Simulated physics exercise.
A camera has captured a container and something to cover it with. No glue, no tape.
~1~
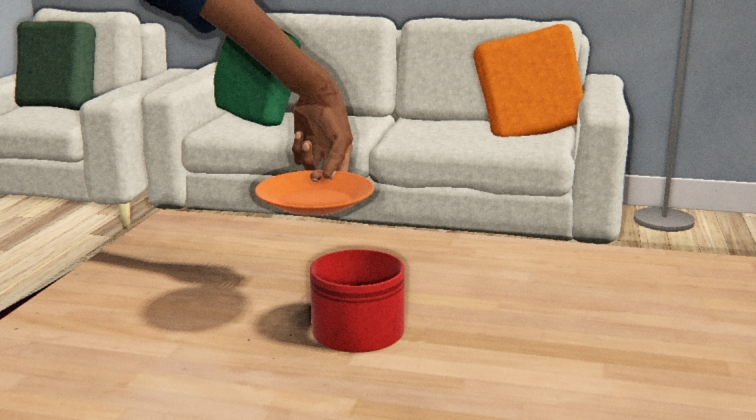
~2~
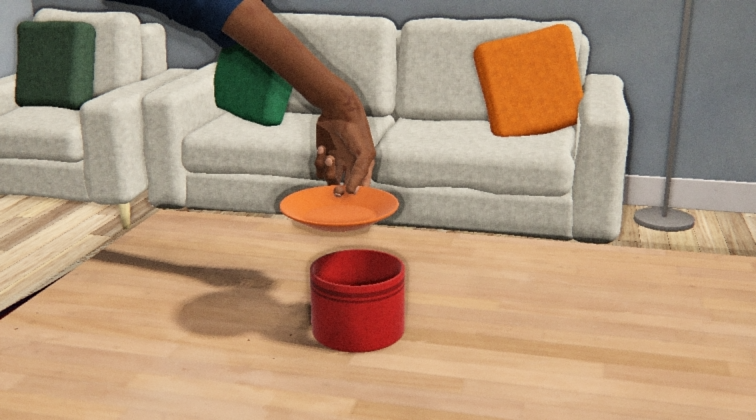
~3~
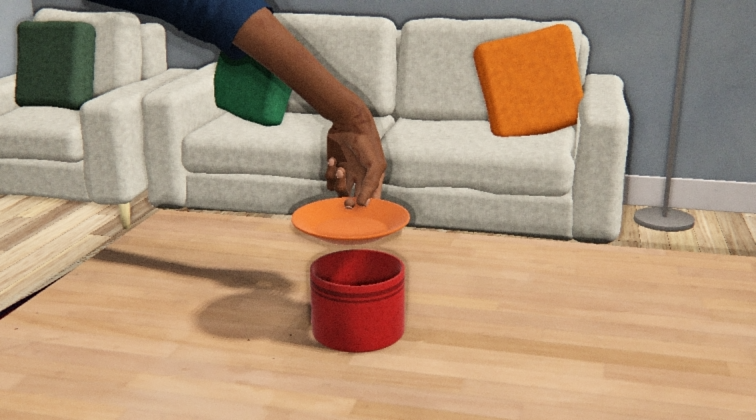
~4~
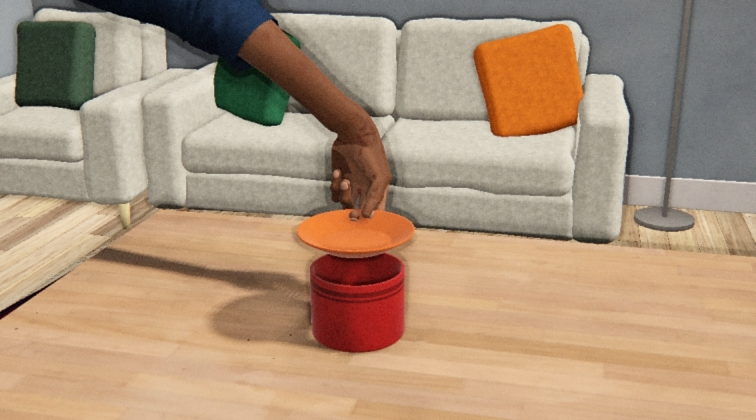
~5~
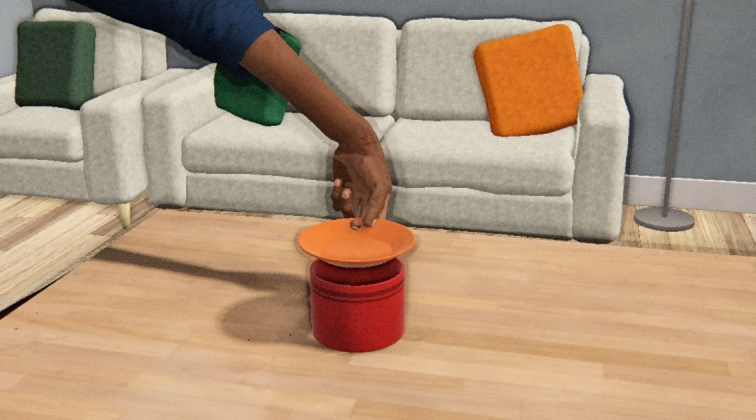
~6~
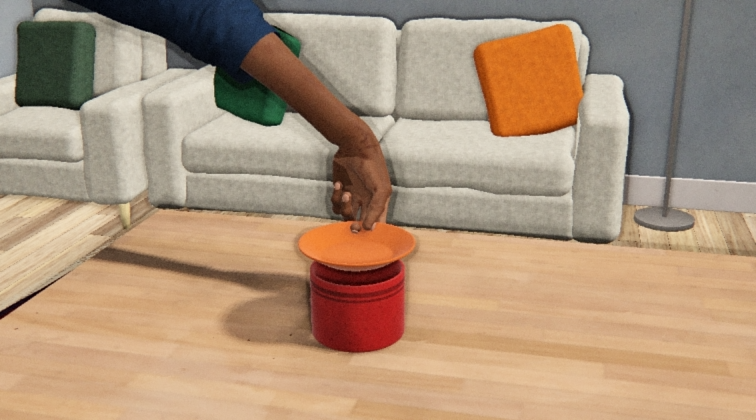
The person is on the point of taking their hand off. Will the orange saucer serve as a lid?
Yes.
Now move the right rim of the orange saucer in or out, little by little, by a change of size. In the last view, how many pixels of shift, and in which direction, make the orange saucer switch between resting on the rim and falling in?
Shift: 12 px, leftward.
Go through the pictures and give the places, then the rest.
In the first picture, still on the way; orange saucer (315, 196); mug (358, 299).
In the second picture, still on the way; orange saucer (339, 211); mug (358, 299).
In the third picture, still on the way; orange saucer (351, 224); mug (358, 299).
In the fourth picture, still on the way; orange saucer (356, 237); mug (358, 299).
In the fifth picture, still on the way; orange saucer (357, 246); mug (358, 299).
In the sixth picture, in place, still held; orange saucer (357, 249); mug (358, 299).
Then, 0.10 s on from there, orange saucer moving near (357, 260).
In the end, the orange saucer works as a lid, near (357, 259).
